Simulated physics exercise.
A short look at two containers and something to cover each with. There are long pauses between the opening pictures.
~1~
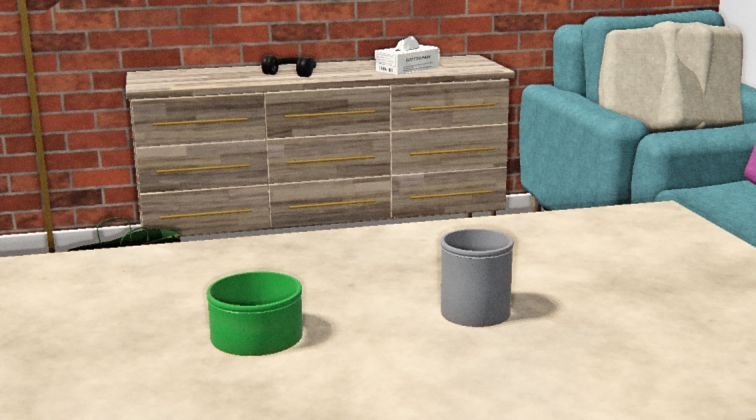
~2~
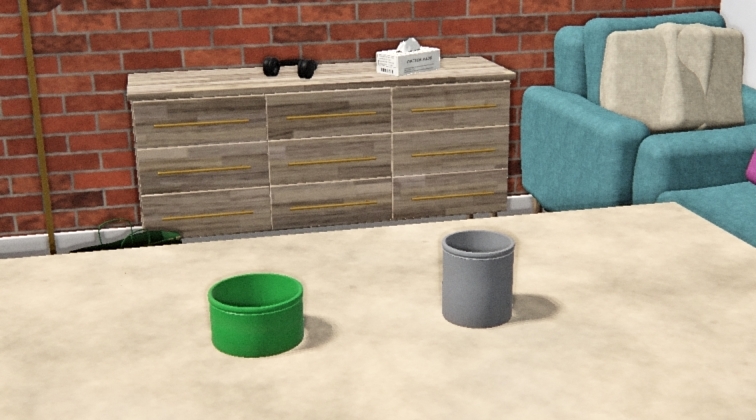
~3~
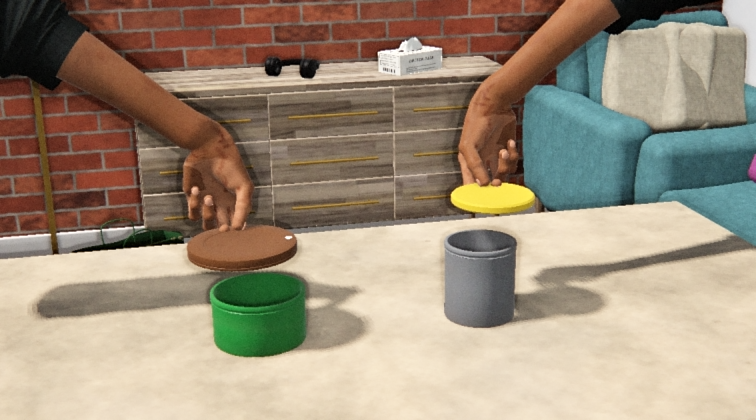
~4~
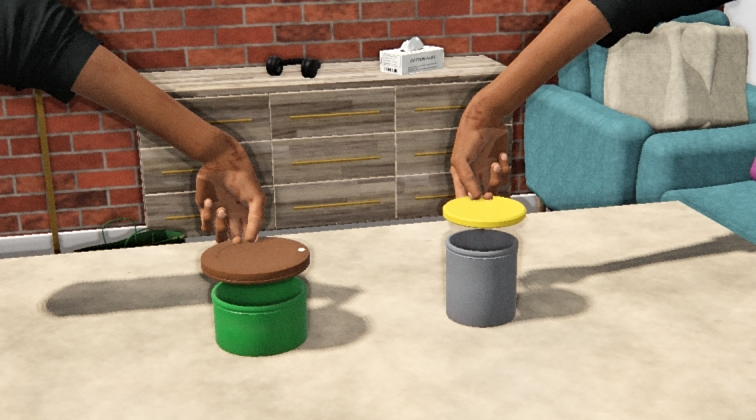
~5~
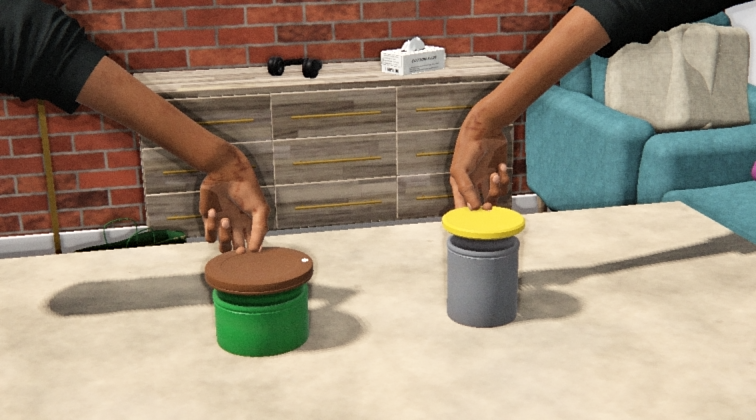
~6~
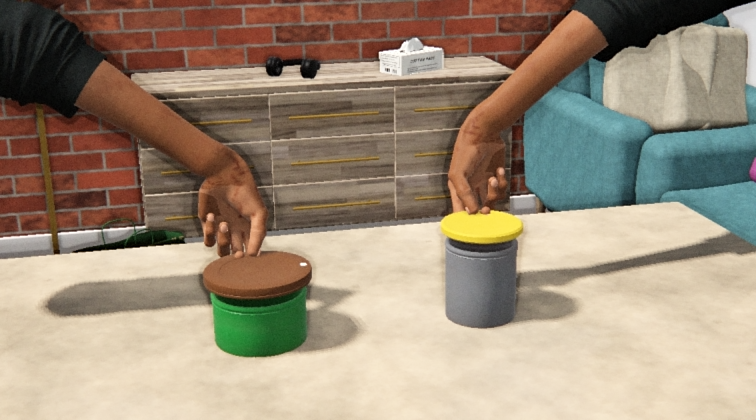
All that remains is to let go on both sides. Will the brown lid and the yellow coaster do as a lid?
The brown lid works as a lid, the yellow coaster works as a lid.
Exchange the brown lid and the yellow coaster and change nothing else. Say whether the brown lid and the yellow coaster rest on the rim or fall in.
The brown lid stays on top; the yellow coaster drops inside.
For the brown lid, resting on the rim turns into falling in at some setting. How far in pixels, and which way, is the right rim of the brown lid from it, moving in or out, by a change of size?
Roughly 8 pixels left.
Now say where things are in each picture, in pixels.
In the first frame, right jar (476, 277).
In the second frame, left jar (257, 314).
In the third frame, still on the way; brown lid (243, 247); right jar (480, 278).
In the fourth frame, still on the way; yellow coaster (485, 211); left jar (261, 313).
In the fifth frame, still on the way; brown lid (259, 270); right jar (482, 278).
In the sixth frame, in place, still held; brown lid (258, 274); yellow coaster (482, 227); left jar (260, 314).
Then, 0.10 s later than the last frame, brown lid sitting on the rim near (259, 285); yellow coaster sitting on the rim near (482, 238).
Then, 0.24 s later than the last frame, brown lid sitting on the rim near (258, 284); yellow coaster sitting on the rim near (482, 237).
When it is over, the brown lid rests on the rim, near (258, 284); the yellow coaster rests on the rim, near (482, 237).
